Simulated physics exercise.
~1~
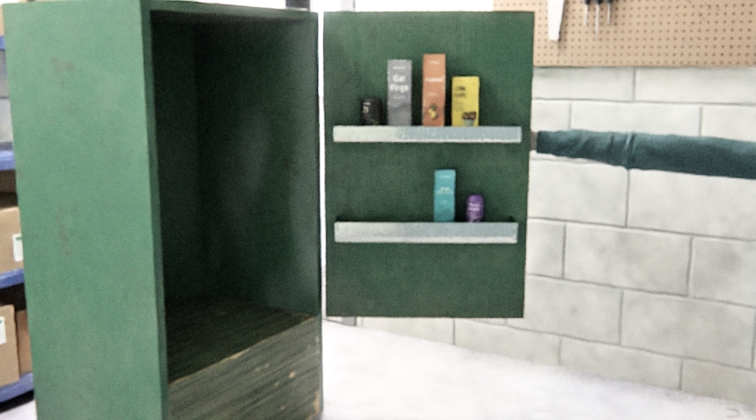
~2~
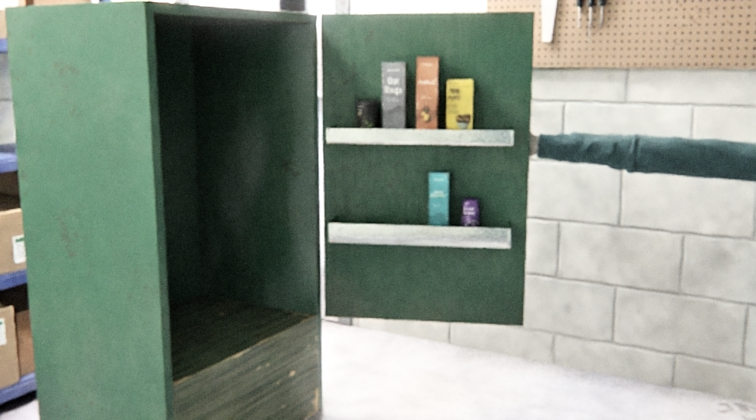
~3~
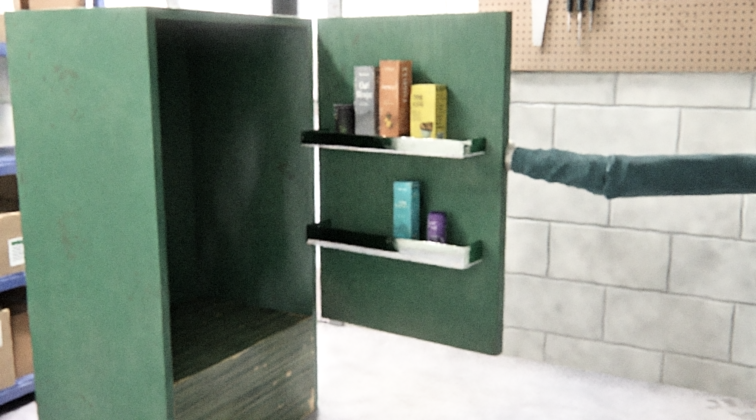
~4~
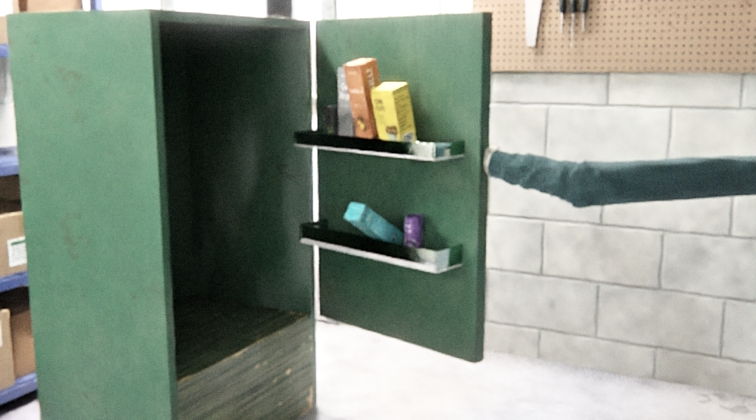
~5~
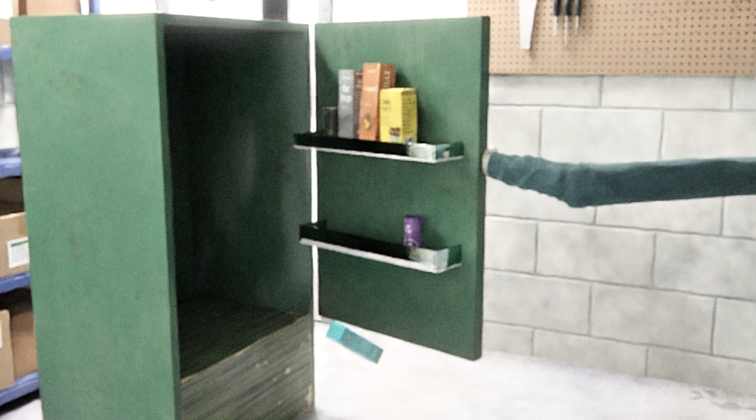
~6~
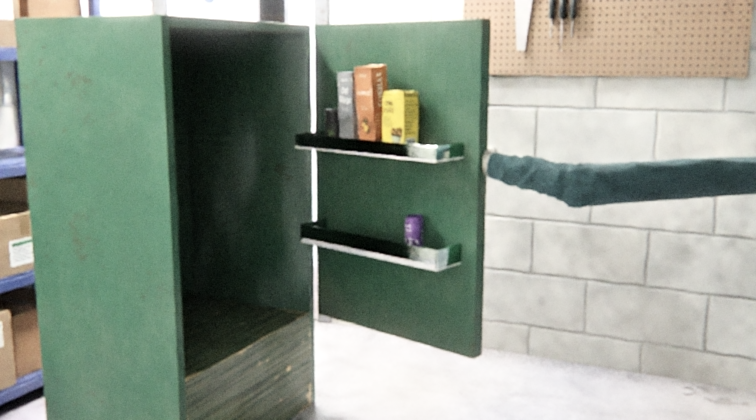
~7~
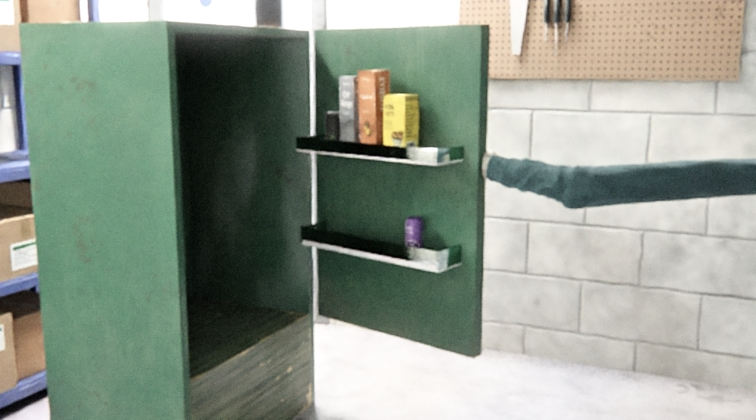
A sleeved arm swings a green locker door partway shut and a turquoise carton falls out.
